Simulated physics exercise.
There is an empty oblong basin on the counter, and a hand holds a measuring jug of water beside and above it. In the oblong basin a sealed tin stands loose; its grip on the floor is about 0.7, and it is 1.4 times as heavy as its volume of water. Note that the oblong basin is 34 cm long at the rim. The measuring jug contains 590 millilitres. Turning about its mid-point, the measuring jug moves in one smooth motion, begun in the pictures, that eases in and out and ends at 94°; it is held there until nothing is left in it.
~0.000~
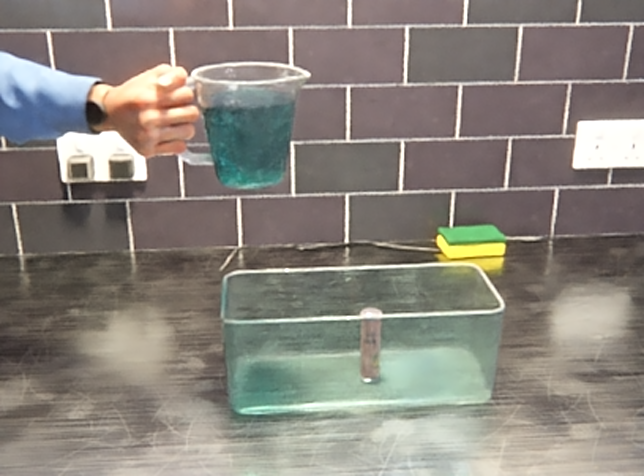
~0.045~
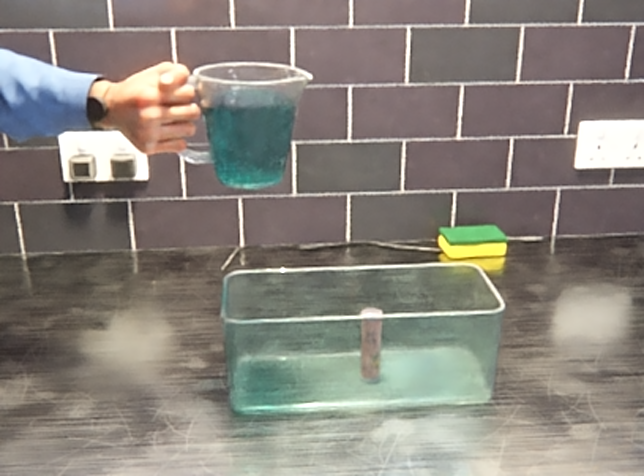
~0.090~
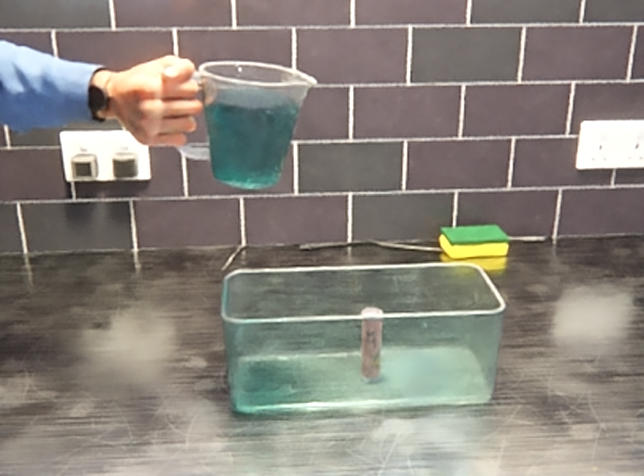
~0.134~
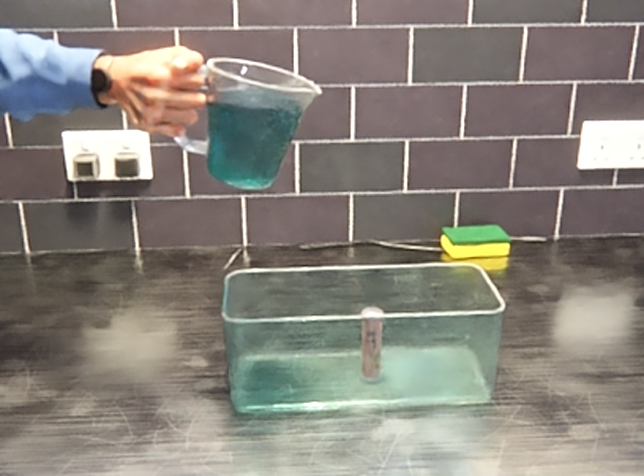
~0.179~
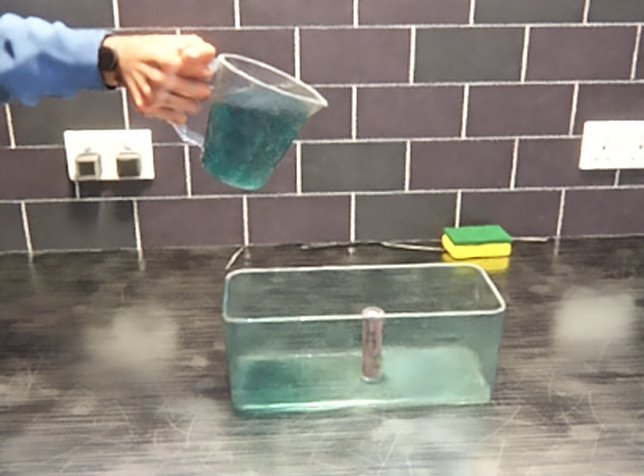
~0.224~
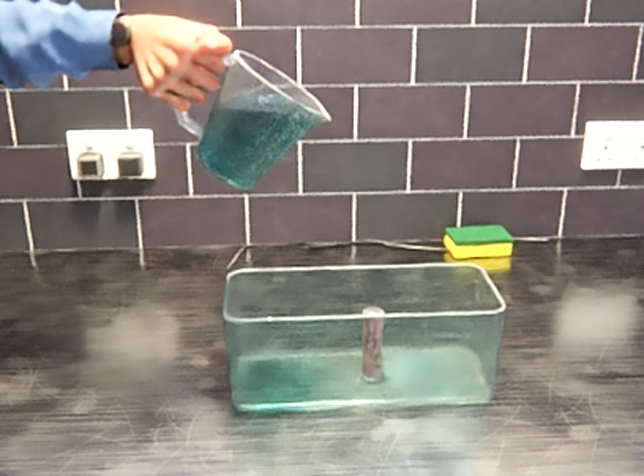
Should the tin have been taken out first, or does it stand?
Bet it holds up.
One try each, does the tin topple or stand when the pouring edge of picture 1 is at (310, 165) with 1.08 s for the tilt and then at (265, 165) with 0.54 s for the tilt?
In the first try it comes down; in the second it remains standing.
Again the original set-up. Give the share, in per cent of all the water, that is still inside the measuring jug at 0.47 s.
Still held: Roughly 58 % of the total.
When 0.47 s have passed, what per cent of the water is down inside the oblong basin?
Estimate - around 4 in a hundred parts.
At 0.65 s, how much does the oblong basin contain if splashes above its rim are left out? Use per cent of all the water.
Roughly 54 %.
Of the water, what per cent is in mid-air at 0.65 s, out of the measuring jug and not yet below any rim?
Airborne share: Near 28 %.
Then, 0.47 s in, the tilt is 90° and 57 per cent is still to pour; the tin stands where it began.
Then, 0.65 s in, the tilt is 94° and 19 per cent is still to pour; the tin stands where it began.
Then, 0.84 s in, the tilt is 94° and 4 per cent is still to pour; the tin stands where it began.
Then, 1.04 s in, the tilt is 94° and 1 per cent is still to pour; the tin stands where it began.
Finally, the tin stands where it began.
